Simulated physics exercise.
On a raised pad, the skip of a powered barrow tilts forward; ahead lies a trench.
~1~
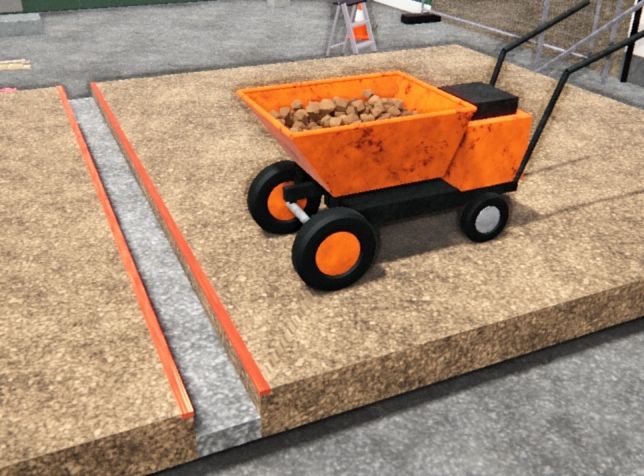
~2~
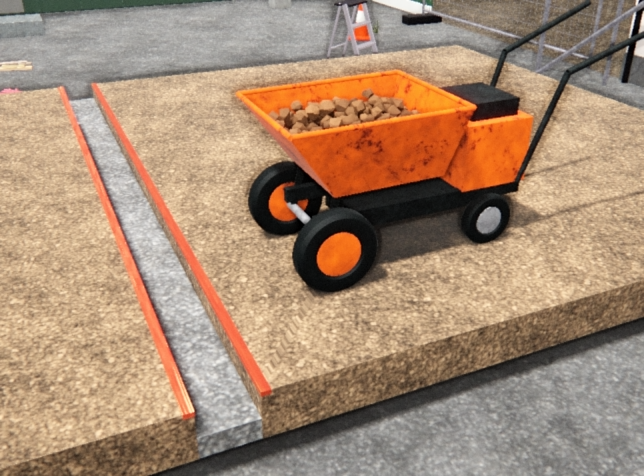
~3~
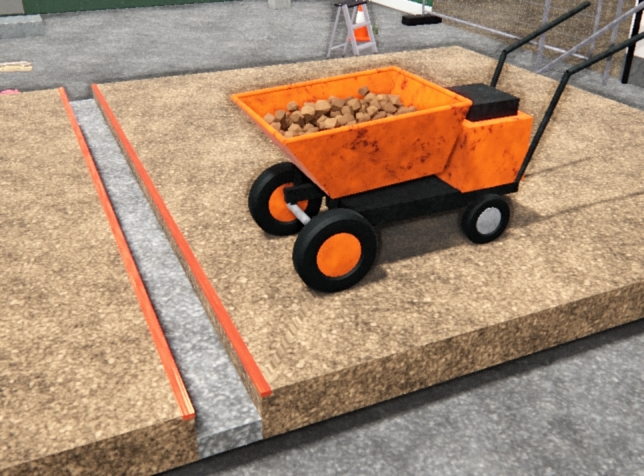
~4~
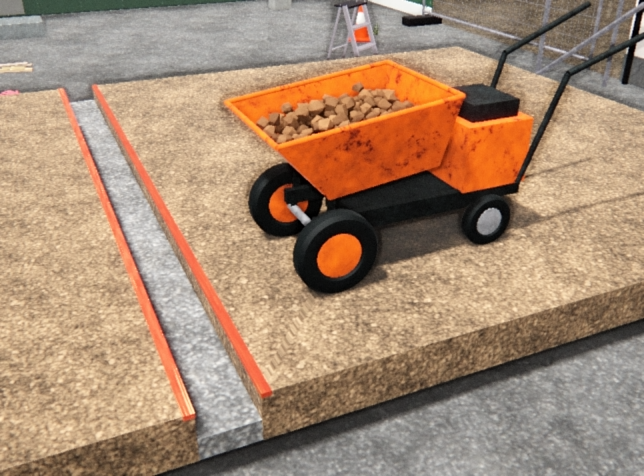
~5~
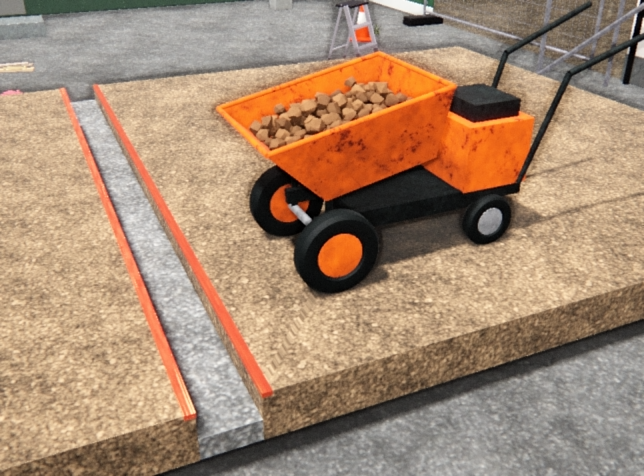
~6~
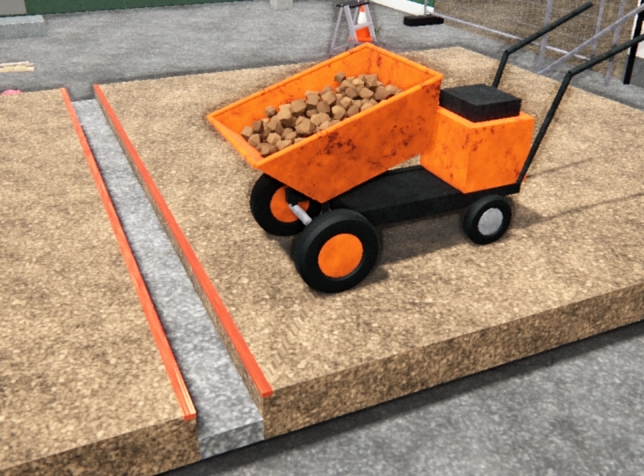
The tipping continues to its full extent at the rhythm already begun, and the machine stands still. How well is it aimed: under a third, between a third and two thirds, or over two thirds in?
The load will go in at a third to two thirds.
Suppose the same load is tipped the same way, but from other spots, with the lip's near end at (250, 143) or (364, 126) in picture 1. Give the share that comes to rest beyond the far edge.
In order, 70 % followed by 0 %.
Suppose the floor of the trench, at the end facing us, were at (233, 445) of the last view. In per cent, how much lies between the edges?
60 per cent, roughly.
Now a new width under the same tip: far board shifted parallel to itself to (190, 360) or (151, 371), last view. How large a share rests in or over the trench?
I'd say some 30 in a hundred, followed by 70 in a hundred.
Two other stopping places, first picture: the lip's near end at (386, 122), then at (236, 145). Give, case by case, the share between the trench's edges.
Close to 40 in a hundred, and close to 0 in a hundred.
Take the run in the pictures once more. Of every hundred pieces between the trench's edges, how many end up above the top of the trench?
20 per cent or so.
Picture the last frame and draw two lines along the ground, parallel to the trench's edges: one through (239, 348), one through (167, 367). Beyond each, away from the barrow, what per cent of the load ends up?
In order: 80 percent, then 30 percent.
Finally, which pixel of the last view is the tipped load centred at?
Roughly at (155, 290), give or take.
Shortly afterwards, skip tipped steeply; the whole lot in the skip.
Next, skip tipped right over; the bulk in the skip; near a quarter in or heaped over the trench; a little beyond it; only a few falling.
Some moments later, skip tipped right over; near a quarter in the skip; near half in or heaped over the trench; near a third beyond it.
In the end, skip tipped right over; near a quarter in the skip; near half in or heaped over the trench; near a third beyond it.
